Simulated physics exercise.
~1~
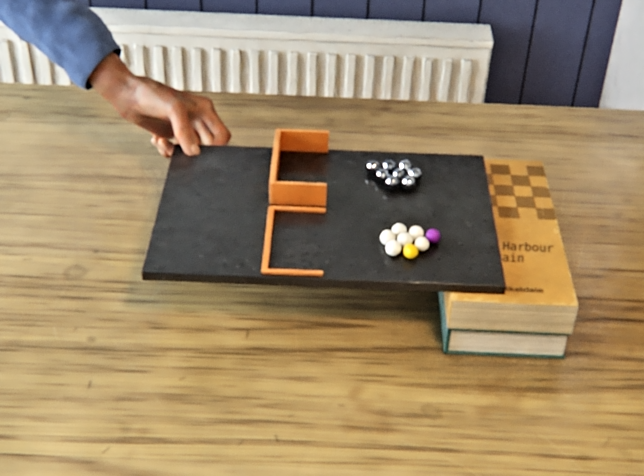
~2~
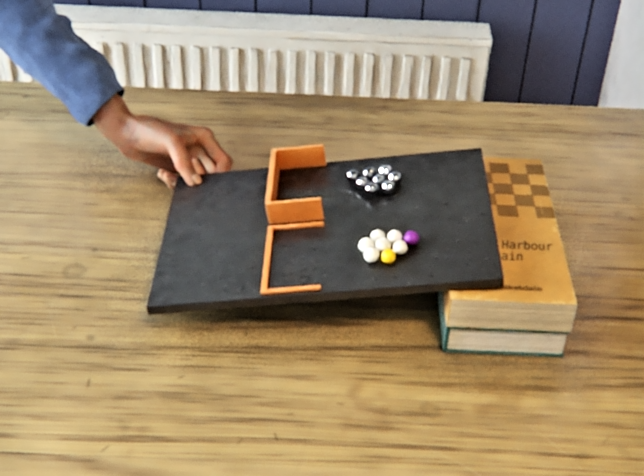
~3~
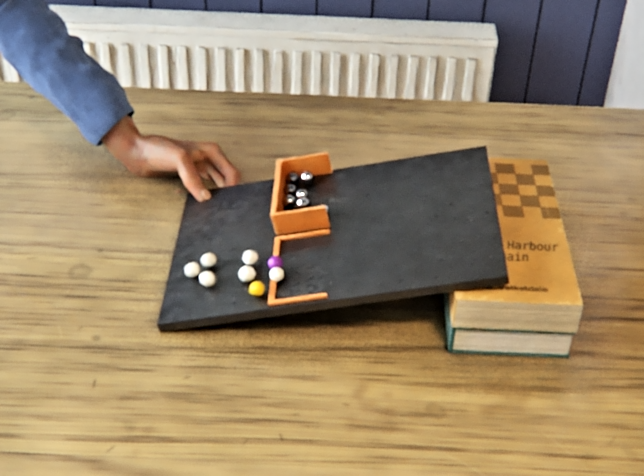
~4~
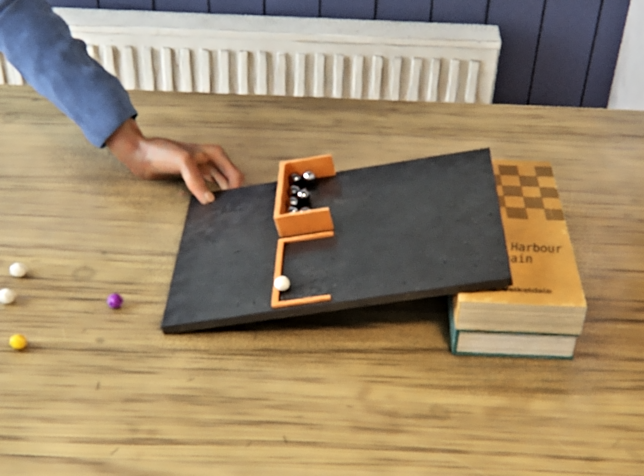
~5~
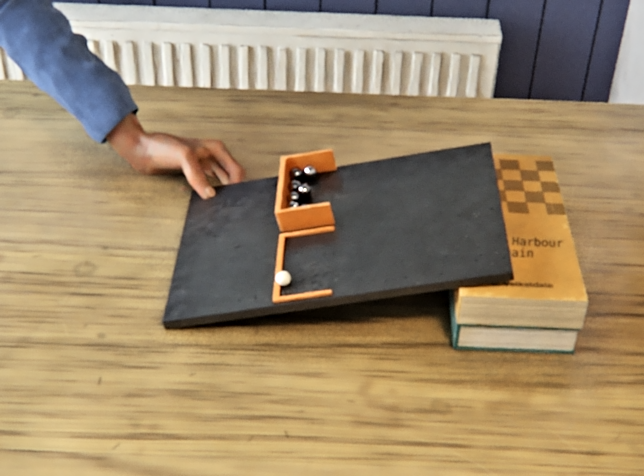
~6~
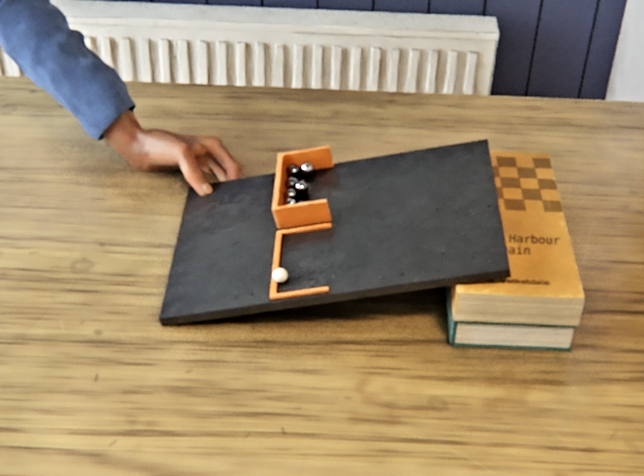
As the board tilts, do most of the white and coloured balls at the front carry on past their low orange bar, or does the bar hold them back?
Most of the front balls carry on past the low bar and roll off the board, with just one white ball left at it. The shiny dark balls at the back end up against their taller bar.
